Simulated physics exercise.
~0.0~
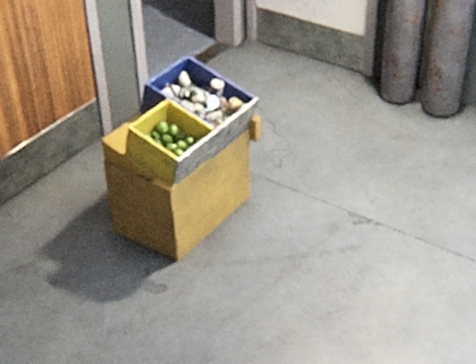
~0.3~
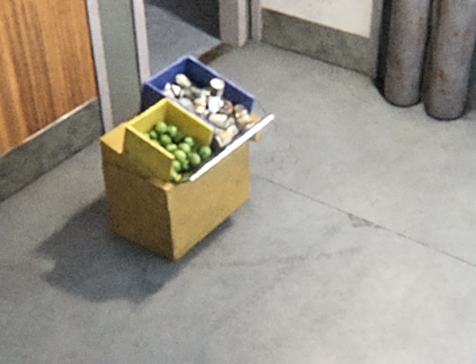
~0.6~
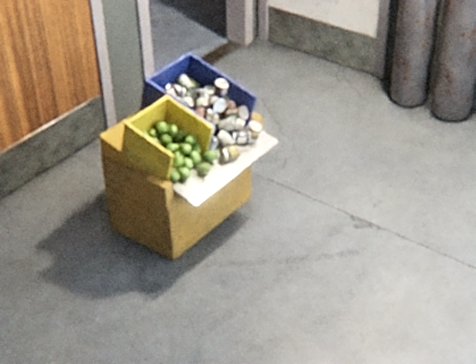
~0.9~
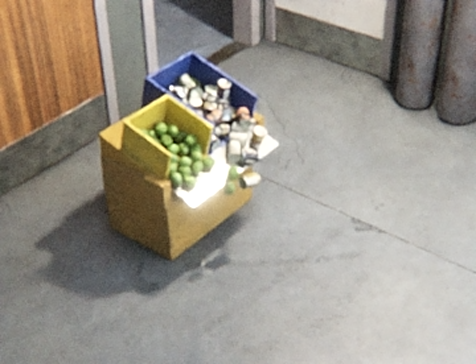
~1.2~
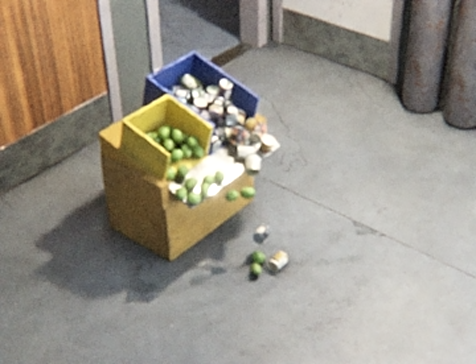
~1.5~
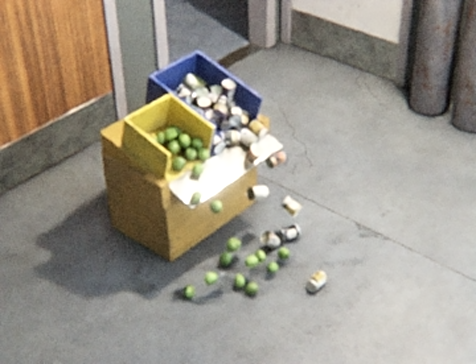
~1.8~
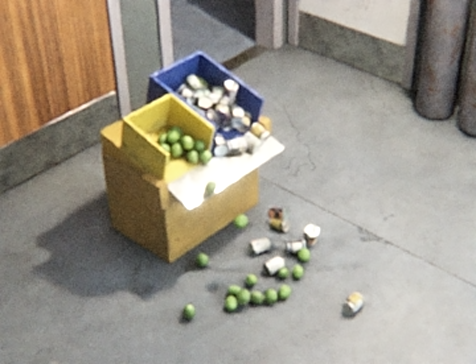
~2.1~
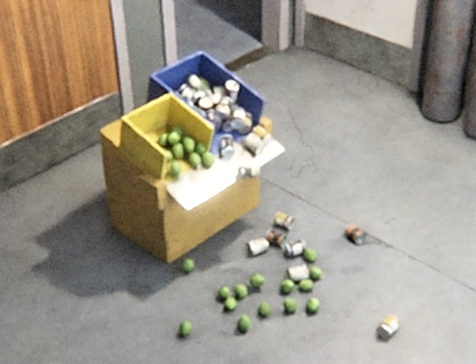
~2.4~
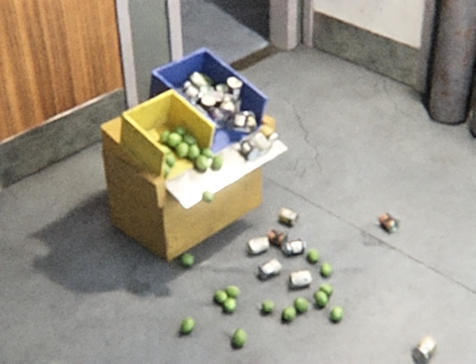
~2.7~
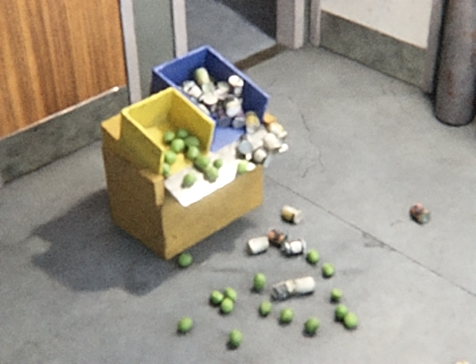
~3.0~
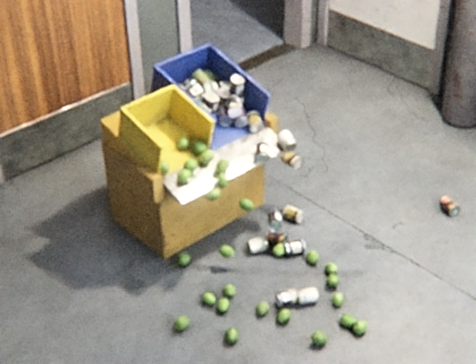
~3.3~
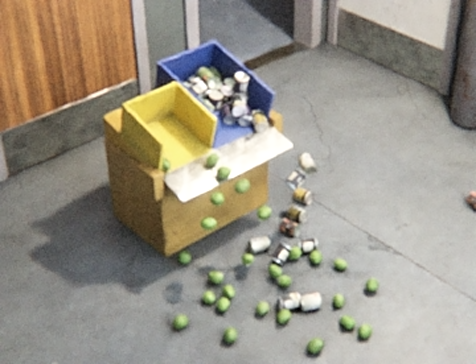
At first, a blue chute full of small tins and a yellow chute of round green pieces sit side by side on a tan box, closed in front by a pale flap. The flap swings down and forward until it lies nearly flat, and the contents slide onto it. A few tins and green pieces drop off the edge, then more tumble after them and scatter across the grey floor, some rolling off to the right. Further pieces keep spilling in a late rush. By the end, the yellow chute looks nearly empty, while many tins remain in the blue one.
